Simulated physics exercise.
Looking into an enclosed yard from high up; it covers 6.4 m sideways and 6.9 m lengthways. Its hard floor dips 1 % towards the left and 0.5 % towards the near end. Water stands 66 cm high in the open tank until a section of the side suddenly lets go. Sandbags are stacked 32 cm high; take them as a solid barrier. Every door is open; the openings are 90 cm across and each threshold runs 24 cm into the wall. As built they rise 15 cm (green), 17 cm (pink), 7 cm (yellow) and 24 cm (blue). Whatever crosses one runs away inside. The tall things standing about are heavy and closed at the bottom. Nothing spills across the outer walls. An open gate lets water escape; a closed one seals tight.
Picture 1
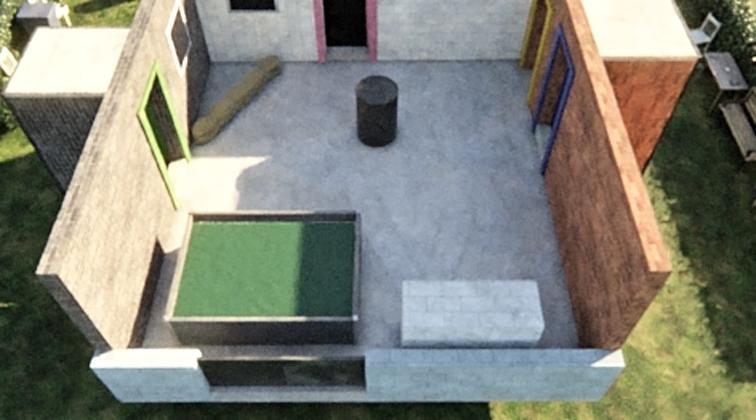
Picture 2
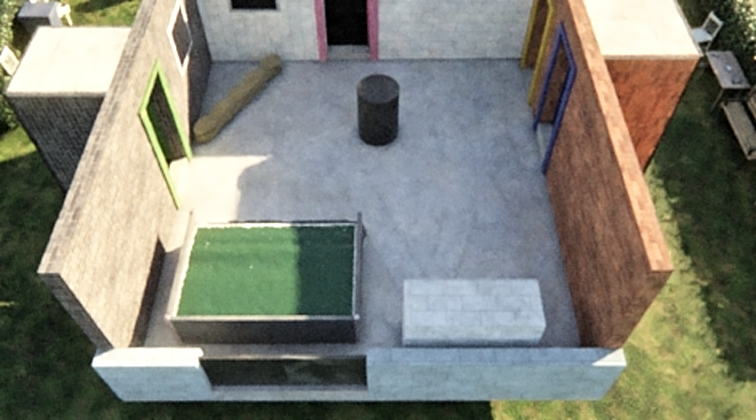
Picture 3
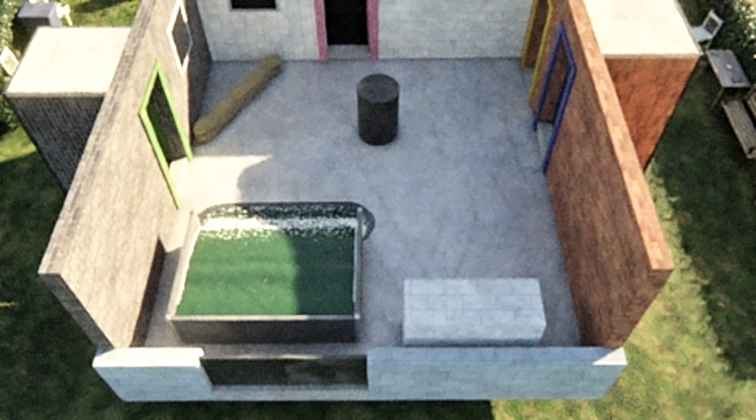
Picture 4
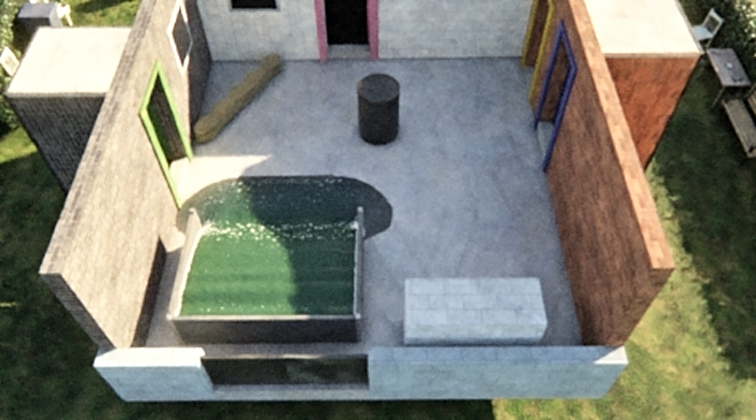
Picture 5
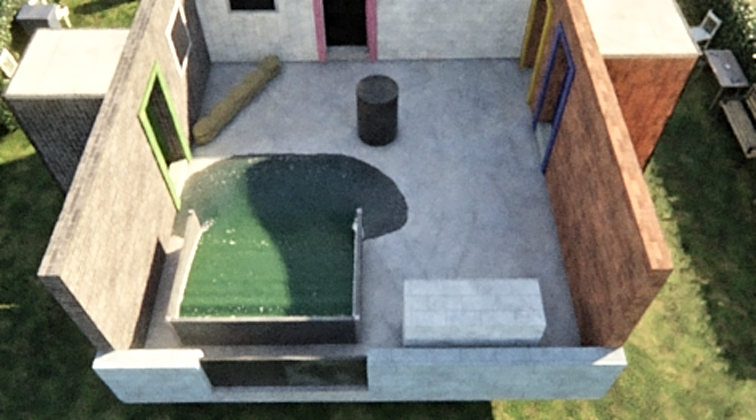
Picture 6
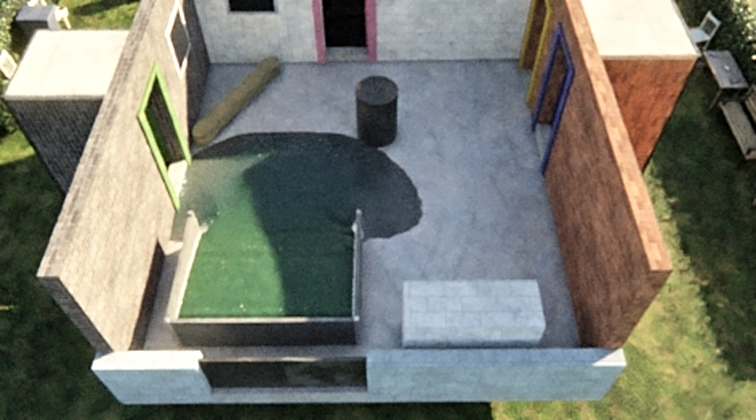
Green water poured out of the far side of an open tank in a walled yard and spread in a widening dark pool across the grey floor, while the barrel and white block stayed still.
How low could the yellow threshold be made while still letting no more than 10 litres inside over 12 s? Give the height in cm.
About 23 cm.
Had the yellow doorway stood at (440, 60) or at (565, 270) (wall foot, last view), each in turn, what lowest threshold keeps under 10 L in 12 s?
Roughly 7.5 and 6.5 cm.
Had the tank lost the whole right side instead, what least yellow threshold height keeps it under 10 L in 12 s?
Some 13.5 cm.
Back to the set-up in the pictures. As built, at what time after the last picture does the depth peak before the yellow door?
Around 3.0 s.
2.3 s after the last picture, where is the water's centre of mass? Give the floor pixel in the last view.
Around (308, 152).
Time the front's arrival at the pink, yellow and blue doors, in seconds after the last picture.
Pink 0.7 s, yellow 2.0 s, blue 2.4 s.
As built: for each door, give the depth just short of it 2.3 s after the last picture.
Depths in cm: Green 18, pink 29, yellow 8, blue 3.
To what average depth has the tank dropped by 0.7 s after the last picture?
About 30 cm.
Then, 0.7 s after the last picture water covers 40 % of the floor, deepest (40 cm) near (202, 147); it has not reached the yellow door.
Then, 2.3 s after the last picture water covers 60 % of the floor, deepest (36 cm) near (306, 69); 8 cm at the yellow door, 0 litres in over its 7 cm threshold.
Then, 11.3 s after the last picture water covers 95 % of the floor, deepest (16 cm) near (163, 378); 2 cm at the yellow door, 196 litres in over its 7 cm threshold.
At the yellow door as built, the water peaked near 24 cm, 3.1 s after the last picture.
With a threshold of 19.5 cm, 21 litres would have come in within the 12 s; with 26.5 cm, 5 litres. So under 10 litres takes about 23 cm.
